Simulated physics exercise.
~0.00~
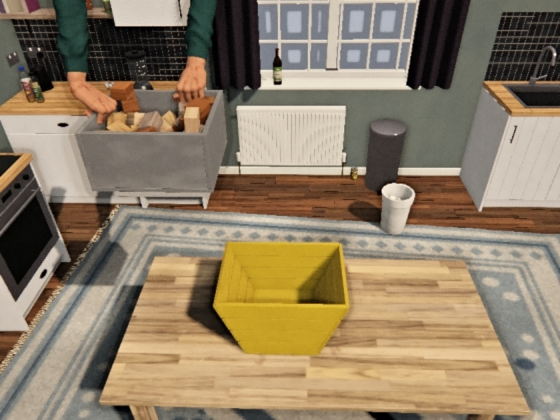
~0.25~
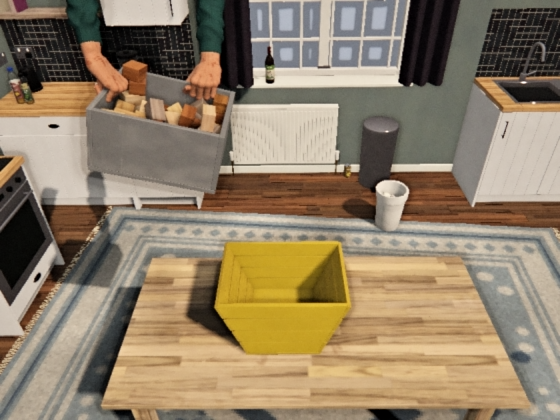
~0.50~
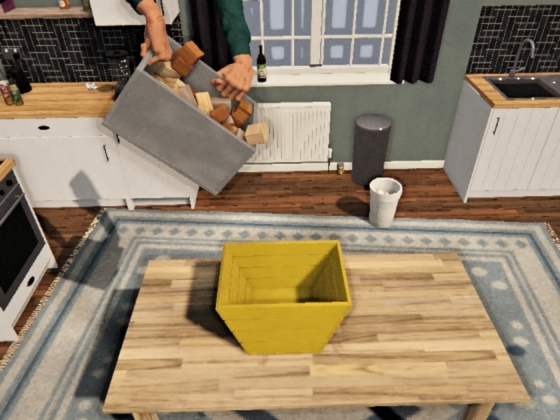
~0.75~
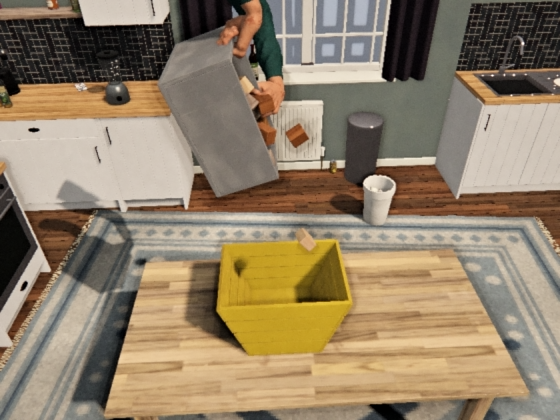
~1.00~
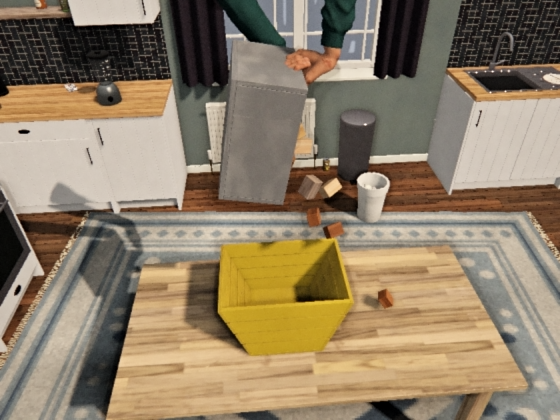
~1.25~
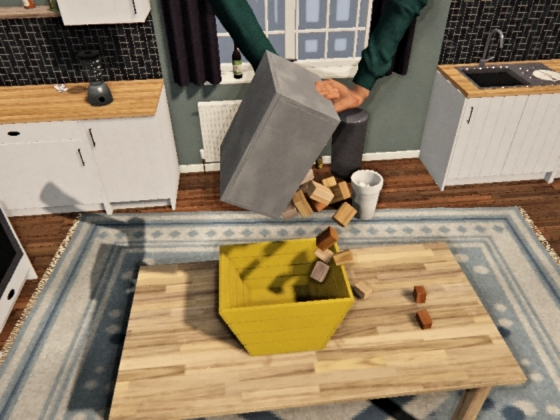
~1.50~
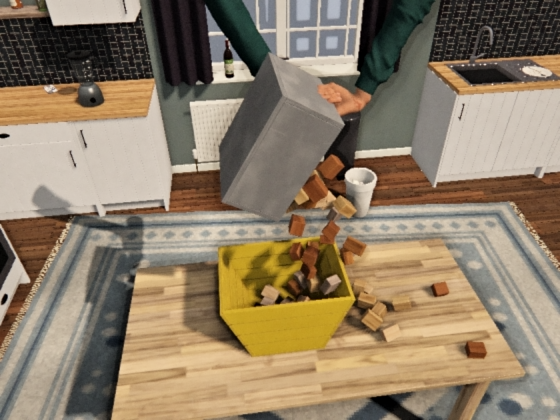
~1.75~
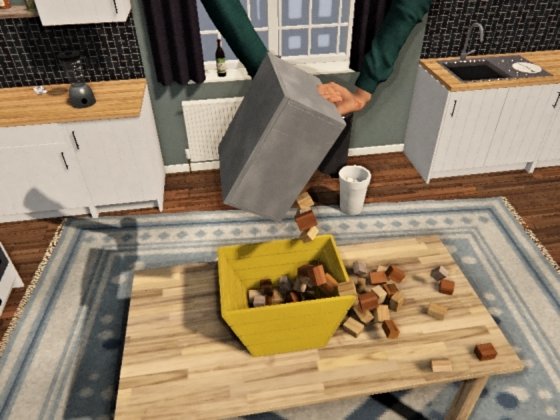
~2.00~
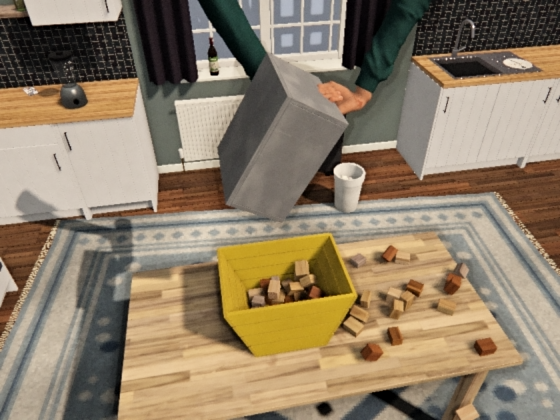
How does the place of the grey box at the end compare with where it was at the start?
At the start the grey box was over on the left, in front of the white cupboards, and by the end it was further right, tipped over just behind the yellow box.
